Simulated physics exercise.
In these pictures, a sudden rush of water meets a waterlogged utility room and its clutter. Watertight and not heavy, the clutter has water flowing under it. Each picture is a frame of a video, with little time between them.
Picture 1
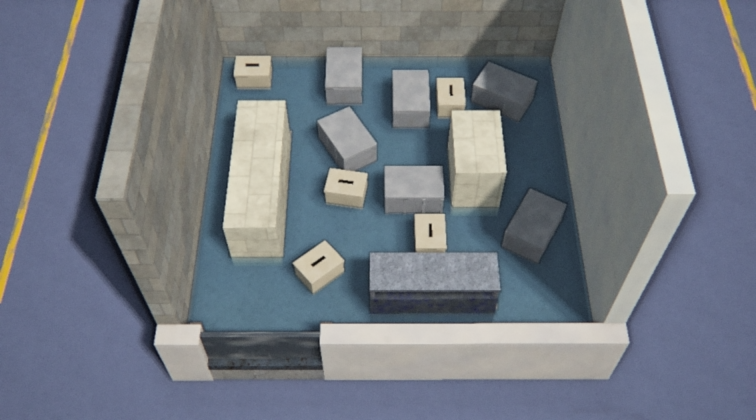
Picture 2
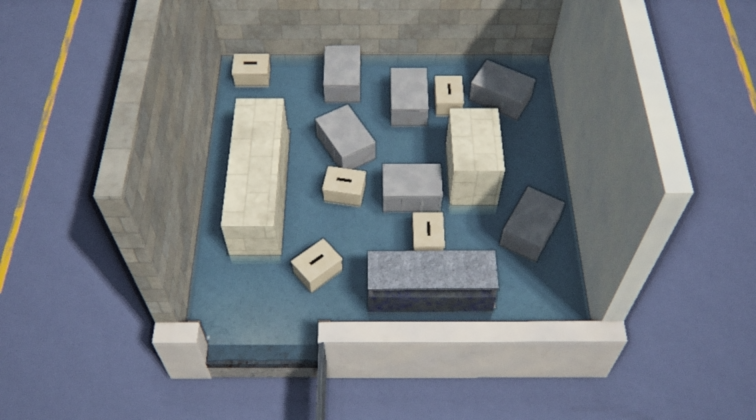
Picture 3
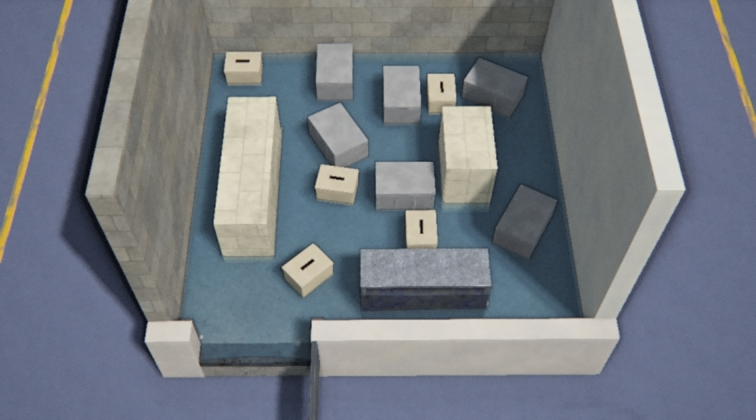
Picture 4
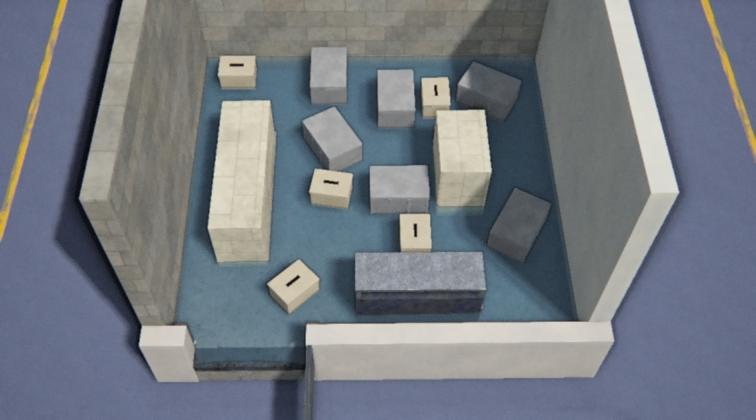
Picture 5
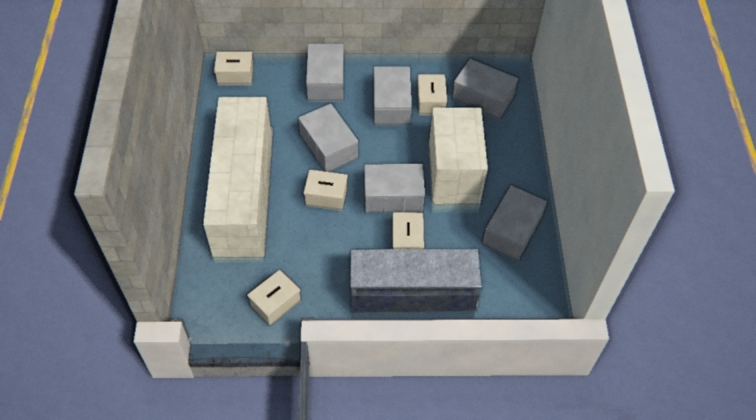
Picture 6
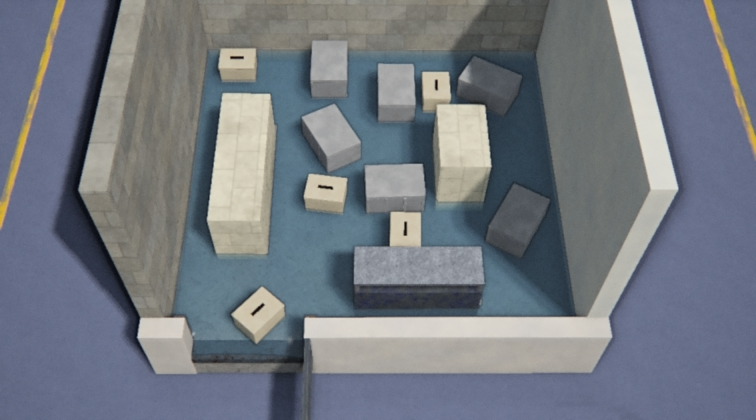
Small tan tote drifting down and left toward a gap in a flooded room's front wall, other blocks and boxes barely shifting.
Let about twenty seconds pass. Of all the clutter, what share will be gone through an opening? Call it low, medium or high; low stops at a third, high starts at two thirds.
Medium.
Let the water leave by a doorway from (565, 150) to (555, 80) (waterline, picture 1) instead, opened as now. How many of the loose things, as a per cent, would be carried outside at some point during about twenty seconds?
Result: 60 per cent.
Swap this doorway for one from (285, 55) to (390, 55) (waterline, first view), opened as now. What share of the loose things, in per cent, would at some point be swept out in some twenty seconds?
About 90 %.
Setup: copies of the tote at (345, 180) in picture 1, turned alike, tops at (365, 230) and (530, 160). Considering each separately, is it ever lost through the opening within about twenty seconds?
As listed: Carried outside, kept in.
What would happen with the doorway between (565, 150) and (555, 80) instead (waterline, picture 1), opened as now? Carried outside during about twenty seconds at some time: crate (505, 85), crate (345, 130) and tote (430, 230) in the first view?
In that order: Washed out, out, gone.
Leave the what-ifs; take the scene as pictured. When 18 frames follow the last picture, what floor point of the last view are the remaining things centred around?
Roughly (350, 172).
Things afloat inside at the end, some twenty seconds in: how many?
That adds up to 6.
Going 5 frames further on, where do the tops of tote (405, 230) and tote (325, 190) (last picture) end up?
Roughly (352, 244) and (296, 250).
A moment on, 1 of 11 are out; 10 afloat.
Next, 3 of 11 are out; 8 afloat.
Later, 5 of 11 are out; 6 afloat.
In the end, 5 of 11 are out; 6 afloat.
